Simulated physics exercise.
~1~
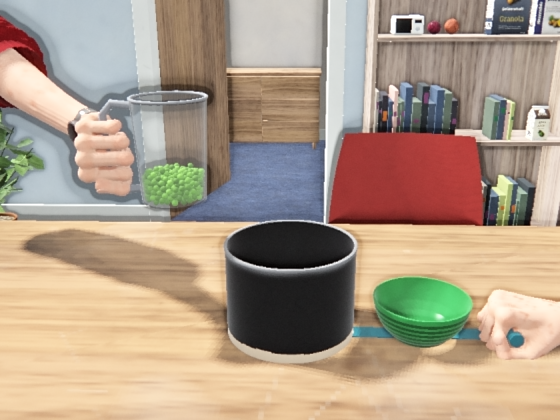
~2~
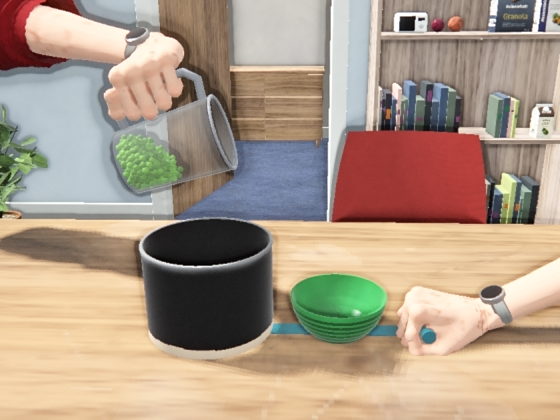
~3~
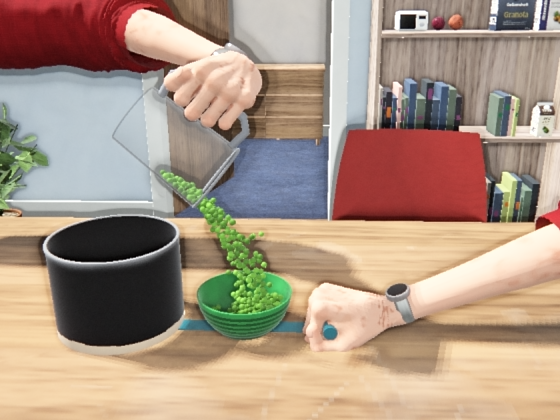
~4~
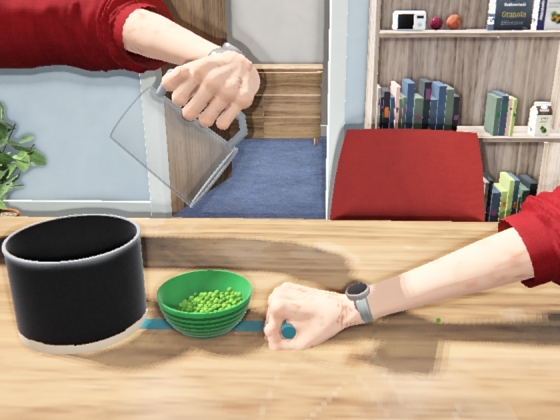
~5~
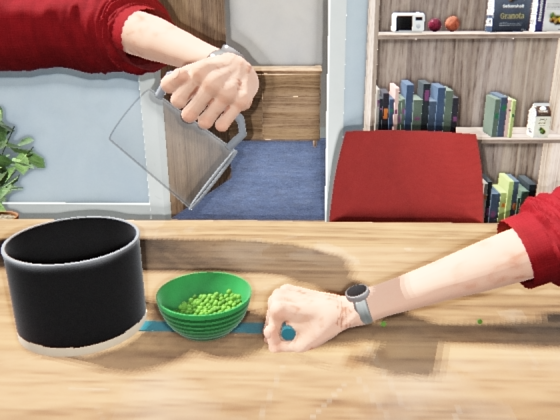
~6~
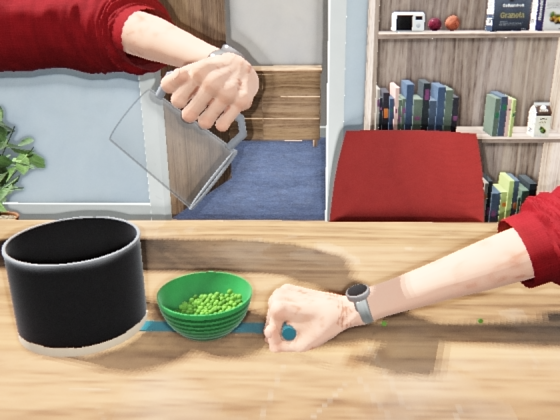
Hands sliding a black pot and green bowl left while tipping a clear cup, pouring green peas that settle in the bowl.
